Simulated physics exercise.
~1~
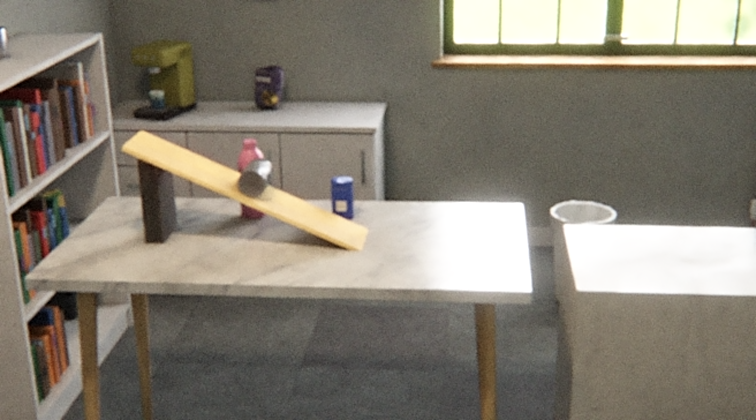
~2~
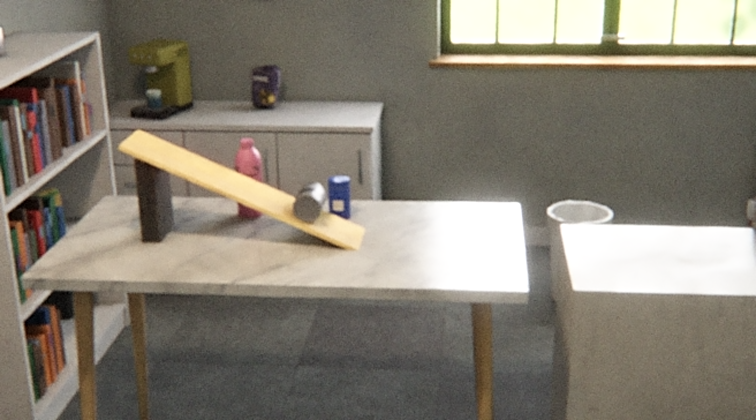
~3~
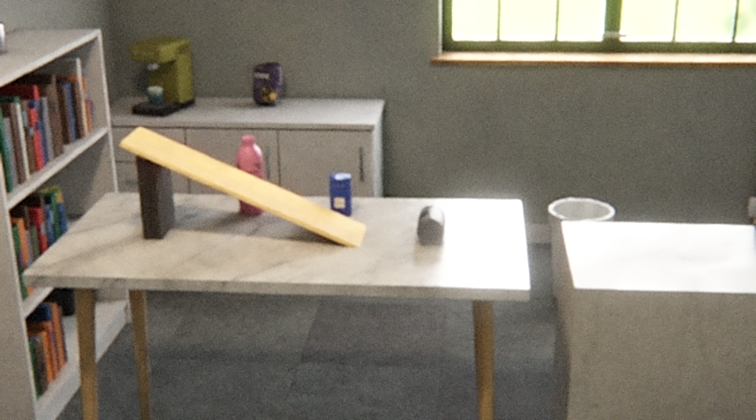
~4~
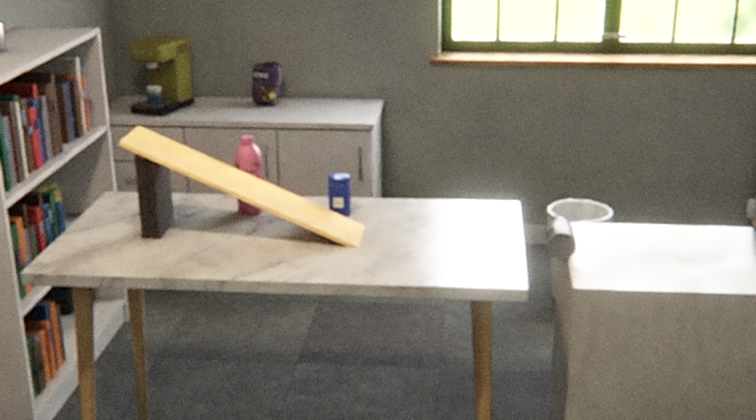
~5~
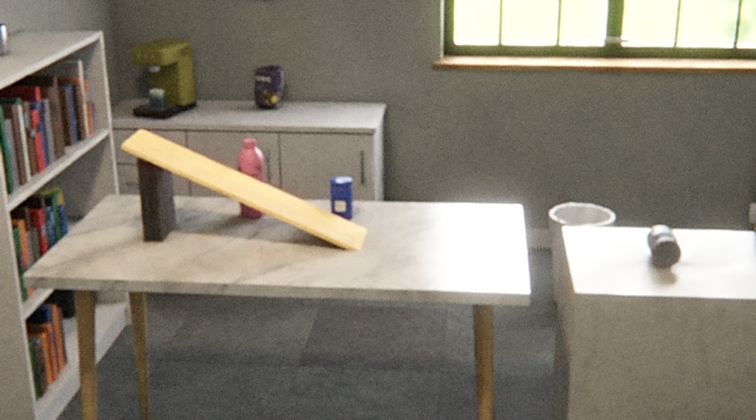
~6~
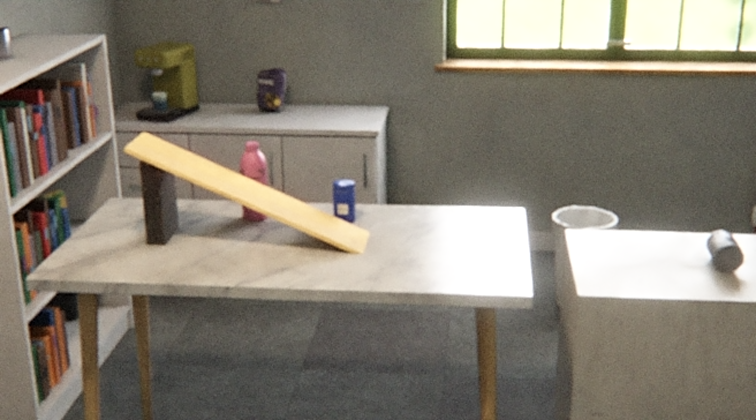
The grey jar rolled down the yellow ramp past a pink bottle and a blue jar, crossed the marble-topped table, cleared the gap, and ended up on its side toward the right of the white surface beyond, while the other two stayed put.
